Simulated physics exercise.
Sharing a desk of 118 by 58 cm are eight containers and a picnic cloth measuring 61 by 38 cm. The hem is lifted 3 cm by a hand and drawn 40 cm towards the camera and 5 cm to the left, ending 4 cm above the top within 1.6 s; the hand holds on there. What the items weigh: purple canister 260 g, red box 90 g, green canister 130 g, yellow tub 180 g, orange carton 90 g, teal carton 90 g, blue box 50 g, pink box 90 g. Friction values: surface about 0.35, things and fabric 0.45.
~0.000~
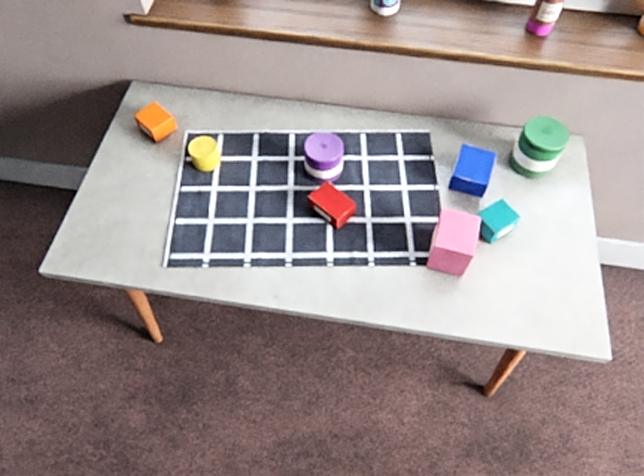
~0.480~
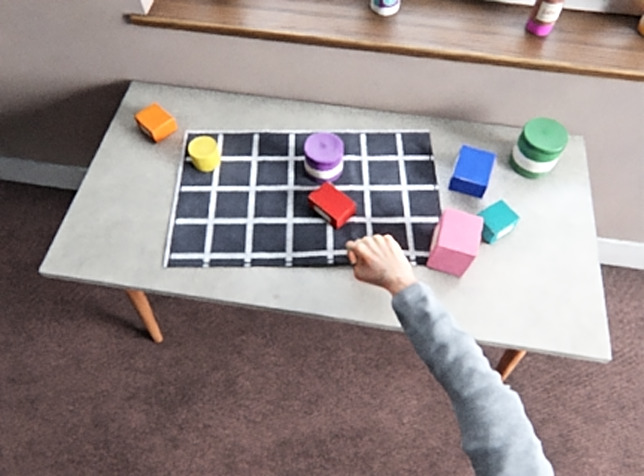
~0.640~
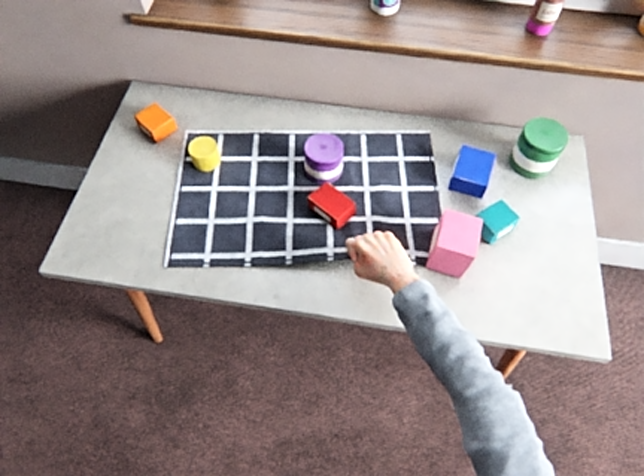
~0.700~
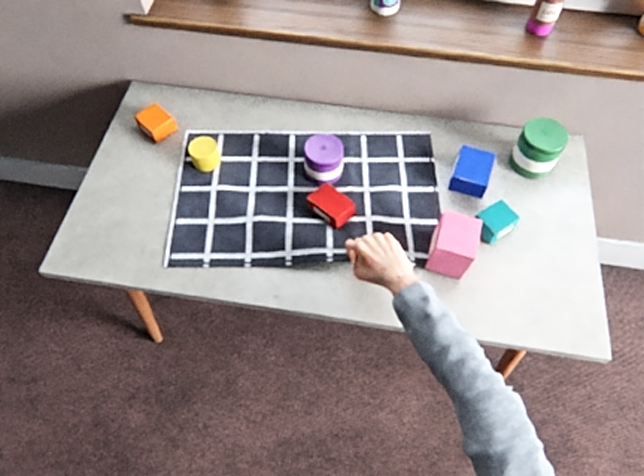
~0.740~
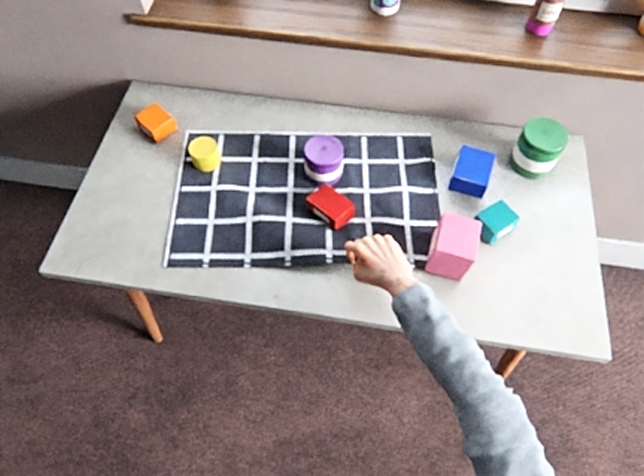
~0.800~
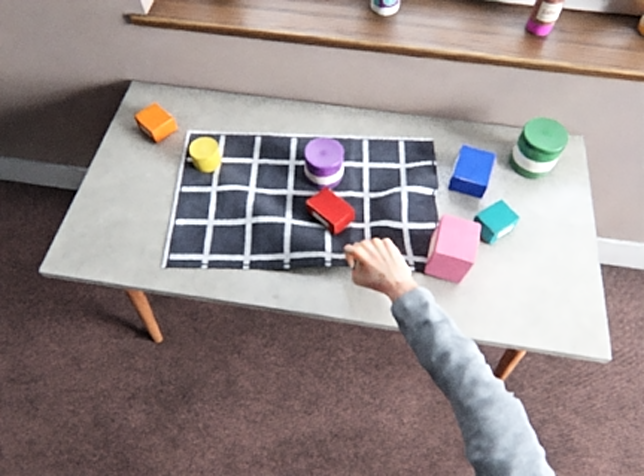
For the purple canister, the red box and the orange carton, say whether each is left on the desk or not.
In the end purple canister: Gone; red box: Gone; orange carton: Still there.
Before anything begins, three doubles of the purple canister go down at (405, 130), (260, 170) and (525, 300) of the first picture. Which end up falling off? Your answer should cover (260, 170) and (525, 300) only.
The first one tips off, and the other survives on top.
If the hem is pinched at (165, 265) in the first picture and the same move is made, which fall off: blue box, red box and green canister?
Log - blue box: Still on top; red box: Off the top; green canister: Still on top.
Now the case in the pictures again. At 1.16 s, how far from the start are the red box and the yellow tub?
Red box 10 cm, yellow tub 6 cm.
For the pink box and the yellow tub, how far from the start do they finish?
About - pink box: Off the top; yellow tub: Over the edge.
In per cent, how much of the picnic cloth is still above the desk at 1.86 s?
Near 45 in a hundred.
At 1.2 s, 100 % of the picnic cloth is still over the top; purple canister 11 cm off its start, red box 11 cm off its start, pink box 7 cm off its start.
At 1.5 s, 75 % of the picnic cloth is still over the top; purple canister 24 cm off its start, red box 24 cm off its start, pink box 16 cm off its start.
At 1.9 s, 45 % of the picnic cloth is still over the top; purple canister 36 cm off its start at (334, 295), red box 35 cm off its start at (309, 356), pink box over the edge.
At 2.2 s, 10 % of the picnic cloth is still over the top; purple canister over the edge, red box over the edge, pink box over the edge.
At 3.8 s, 0 % of the picnic cloth is still over the top; purple canister over the edge, red box over the edge, orange carton 0 cm off its start at (154, 117), yellow tub over the edge.
